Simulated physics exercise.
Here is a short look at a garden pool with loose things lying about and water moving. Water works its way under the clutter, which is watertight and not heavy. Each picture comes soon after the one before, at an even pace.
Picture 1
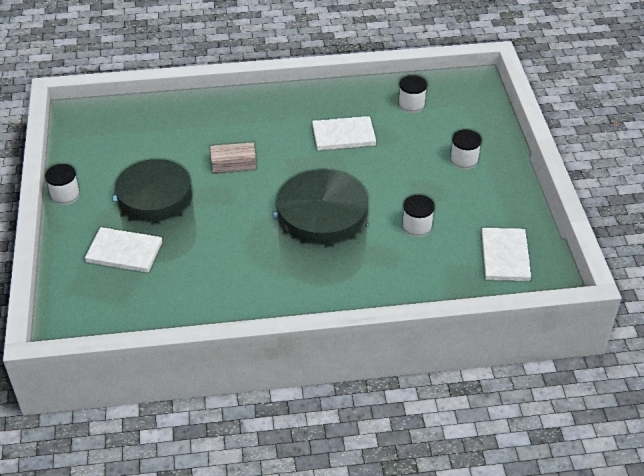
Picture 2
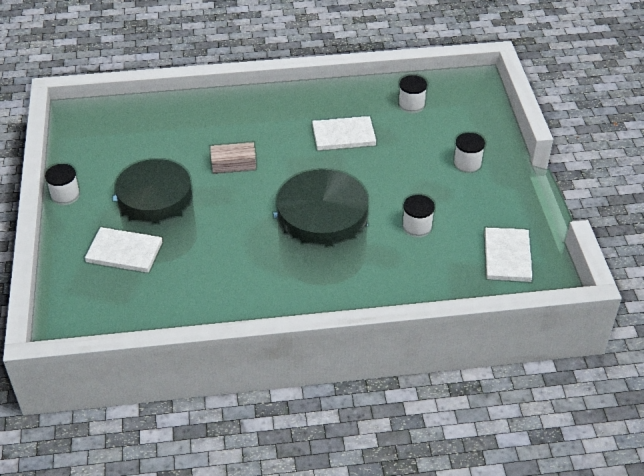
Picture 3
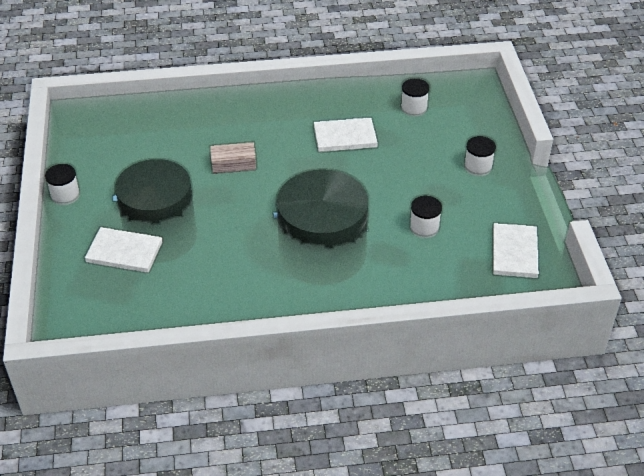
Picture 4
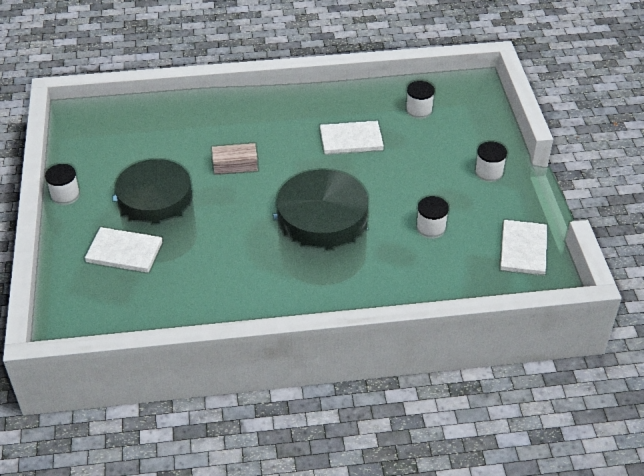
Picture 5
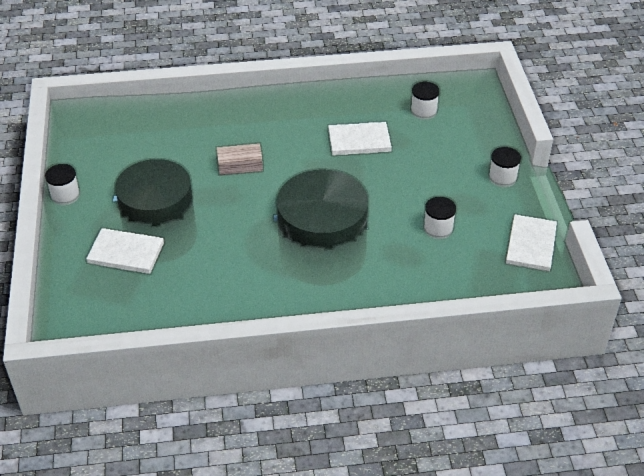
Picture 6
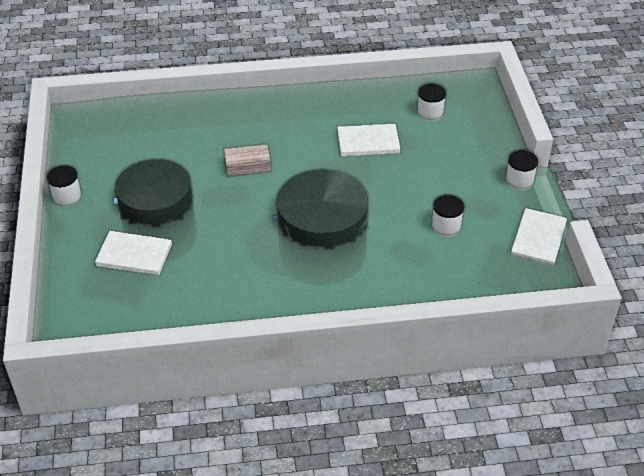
A walled green pool opens on the right, and floating pails and slabs drift right.
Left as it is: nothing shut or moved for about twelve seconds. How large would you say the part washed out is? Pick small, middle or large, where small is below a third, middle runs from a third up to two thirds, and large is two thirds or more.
Middle.
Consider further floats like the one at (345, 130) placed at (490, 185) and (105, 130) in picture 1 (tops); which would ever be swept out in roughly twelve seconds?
First one makes it out, second one does not escape.
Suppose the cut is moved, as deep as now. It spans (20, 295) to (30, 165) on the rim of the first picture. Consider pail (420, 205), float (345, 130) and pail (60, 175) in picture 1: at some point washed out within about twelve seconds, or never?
Looking at them in turn, number one is held back, number two is held back, and number three is flushed away.
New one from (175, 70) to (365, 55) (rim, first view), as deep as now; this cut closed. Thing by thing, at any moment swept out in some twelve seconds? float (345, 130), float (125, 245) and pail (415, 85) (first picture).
Swept away, remains, swept away.
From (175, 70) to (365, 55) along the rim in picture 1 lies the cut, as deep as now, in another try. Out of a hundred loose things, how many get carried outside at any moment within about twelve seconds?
Roughly 20 in a hundred.
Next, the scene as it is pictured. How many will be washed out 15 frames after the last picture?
The count is 3.
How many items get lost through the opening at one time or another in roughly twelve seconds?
The figure is 4.
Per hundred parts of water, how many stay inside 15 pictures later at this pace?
My figure is 76 per cent.
A moment on, 2 of 8 are out; 6 afloat.
Next, 2 of 8 are out; 6 afloat.
Later, 3 of 8 are out; 5 afloat.
In the end, 4 of 8 are out; 4 afloat.
